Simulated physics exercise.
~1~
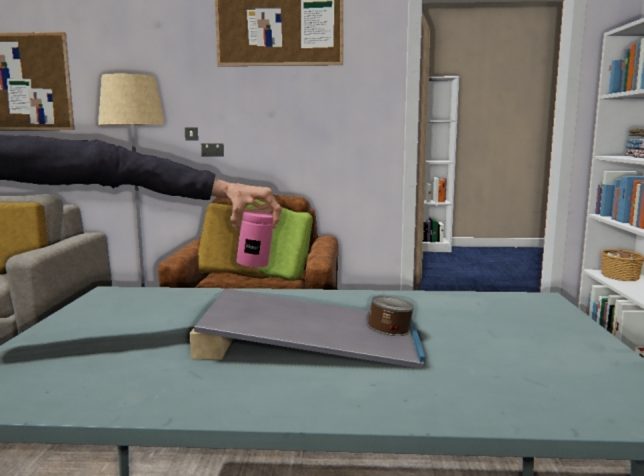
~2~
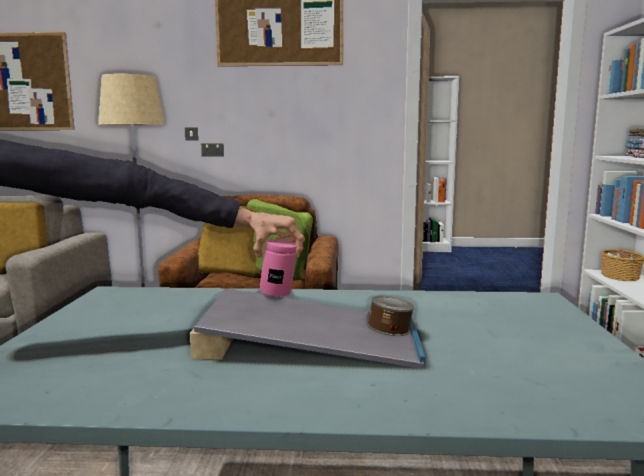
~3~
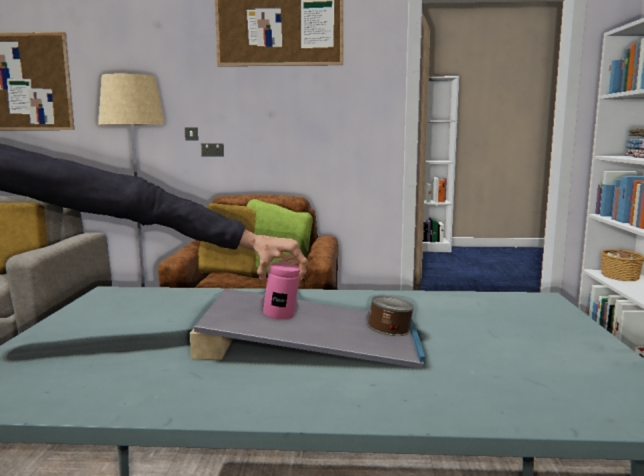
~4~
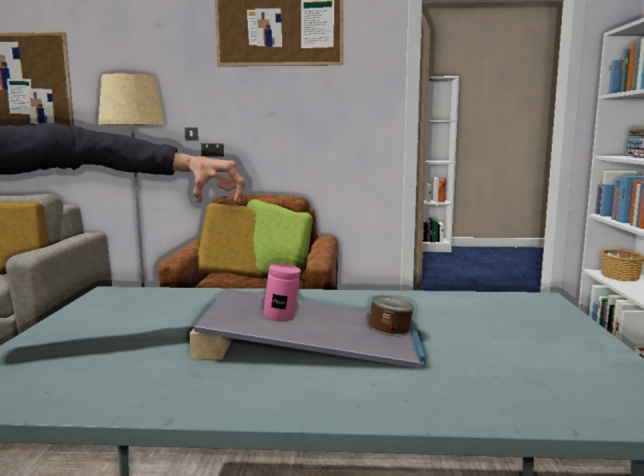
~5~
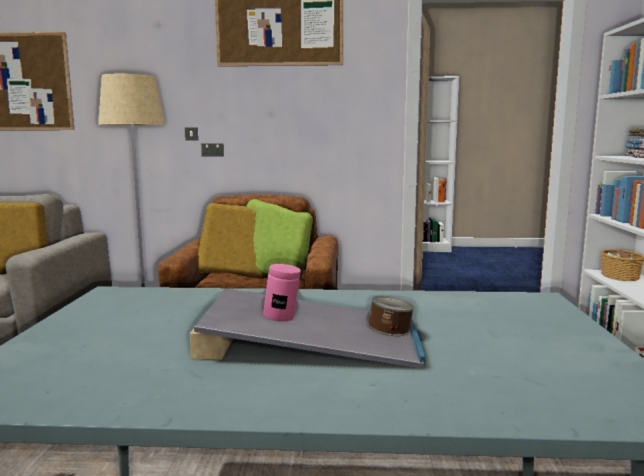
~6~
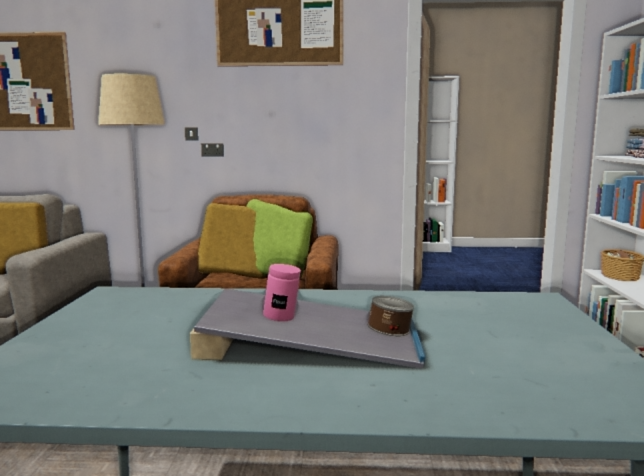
A hand lowering a pink jar onto a sloping board beside a brown tub, then letting go and withdrawing as the jar stays put.
